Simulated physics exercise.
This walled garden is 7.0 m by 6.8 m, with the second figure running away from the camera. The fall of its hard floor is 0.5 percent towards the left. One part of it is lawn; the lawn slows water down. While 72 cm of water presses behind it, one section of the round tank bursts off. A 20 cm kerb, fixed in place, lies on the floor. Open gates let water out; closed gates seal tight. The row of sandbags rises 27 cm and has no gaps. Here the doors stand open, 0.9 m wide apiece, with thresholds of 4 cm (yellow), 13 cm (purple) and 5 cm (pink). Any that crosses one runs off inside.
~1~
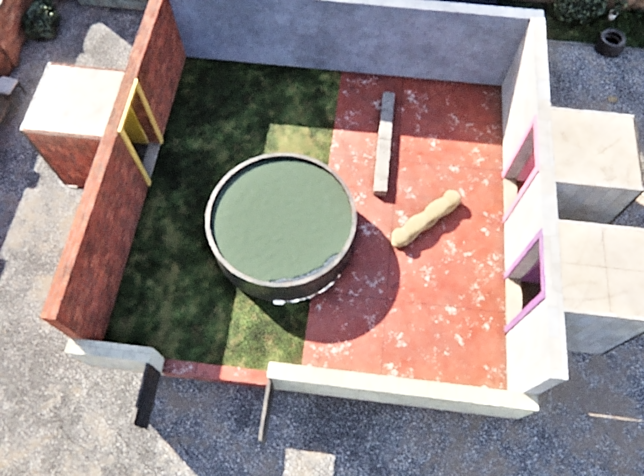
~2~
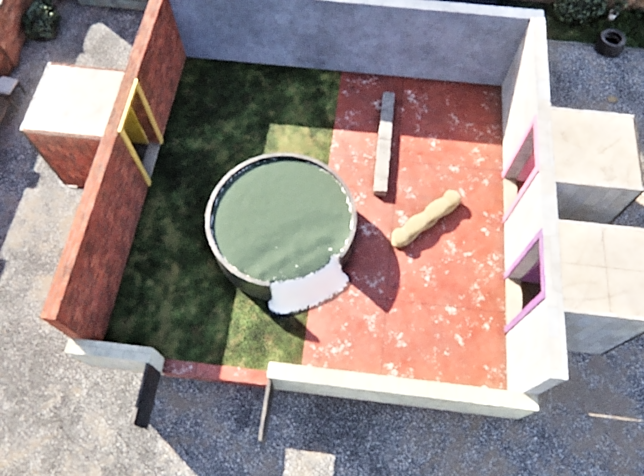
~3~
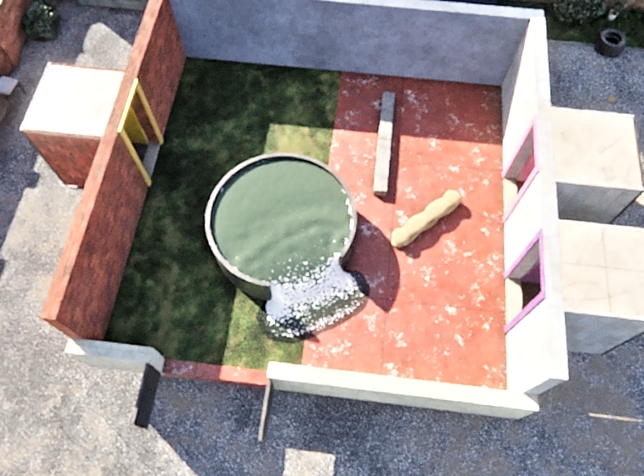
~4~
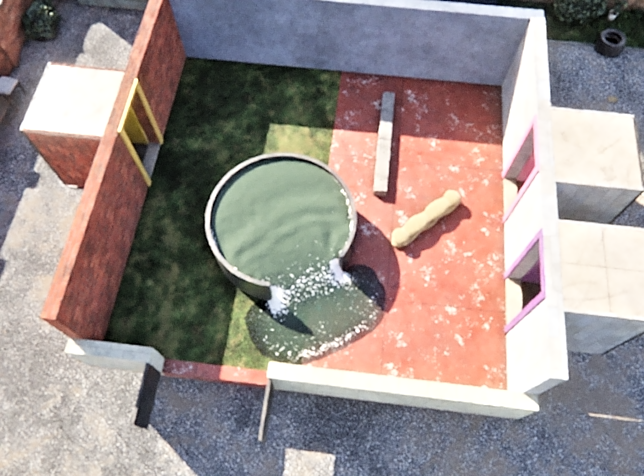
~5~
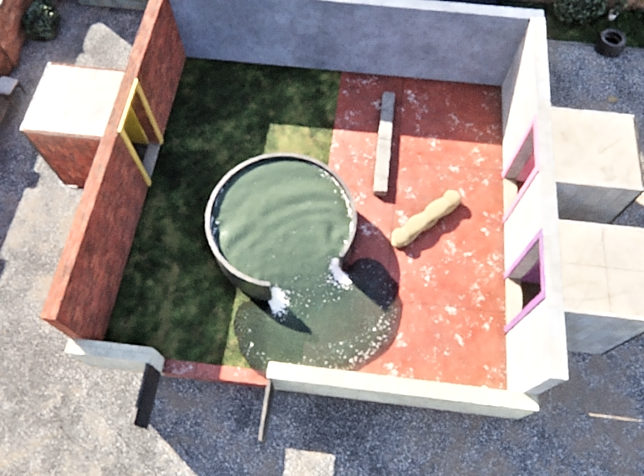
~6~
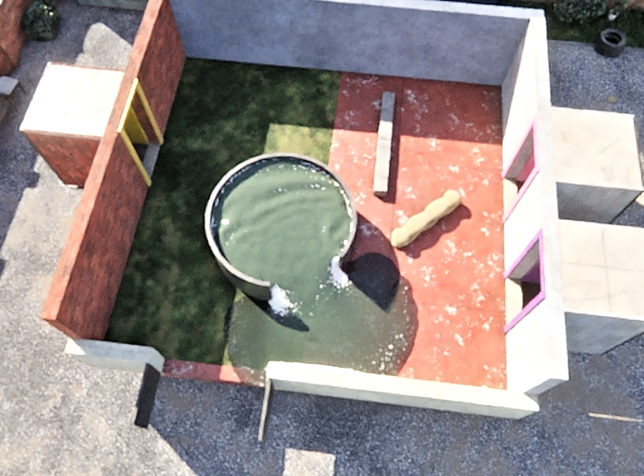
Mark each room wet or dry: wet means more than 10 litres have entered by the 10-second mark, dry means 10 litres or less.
Yellow door: Dry; purple door: Wet; pink door: Wet.
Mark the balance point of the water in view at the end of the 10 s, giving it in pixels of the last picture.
Pixel position near (350, 224).
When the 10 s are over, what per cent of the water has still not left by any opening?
82 %.
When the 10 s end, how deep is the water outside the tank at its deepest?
I'd put it at close to 14 cm.
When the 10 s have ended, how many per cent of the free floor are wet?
I'd say around 90 % is wet.
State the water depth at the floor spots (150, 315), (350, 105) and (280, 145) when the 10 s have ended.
Around 6 cm, 2 cm and 3 cm.
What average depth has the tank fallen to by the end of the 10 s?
10 cm.
A moment later water covers 20 % of the floor and is deepest (47 cm) near (328, 367); yellow door not reached, purple door not reached, pink door not reached.
Soon after water covers 20 % of the floor and is deepest (52 cm) near (507, 399); yellow door not reached, purple door 19 cm at the sill, 0 L in, pink door not reached.
Next water covers 40 % of the floor and is deepest (34 cm) near (496, 398); yellow door not reached, purple door 22 cm at the sill, 37 L in, pink door 6 cm at the sill, 0 L in.
Later on water covers 60 % of the floor and is deepest (21 cm) near (501, 95); yellow door not reached, purple door 16 cm at the sill, 75 L in, pink door 14 cm at the sill, 38 L in.
At the end water covers 90 % of the floor and is deepest (14 cm) near (455, 312); yellow door 3 cm at the sill, 0 L in, purple door 11 cm at the sill, 80 L in, pink door 8 cm at the sill, 114 L in.
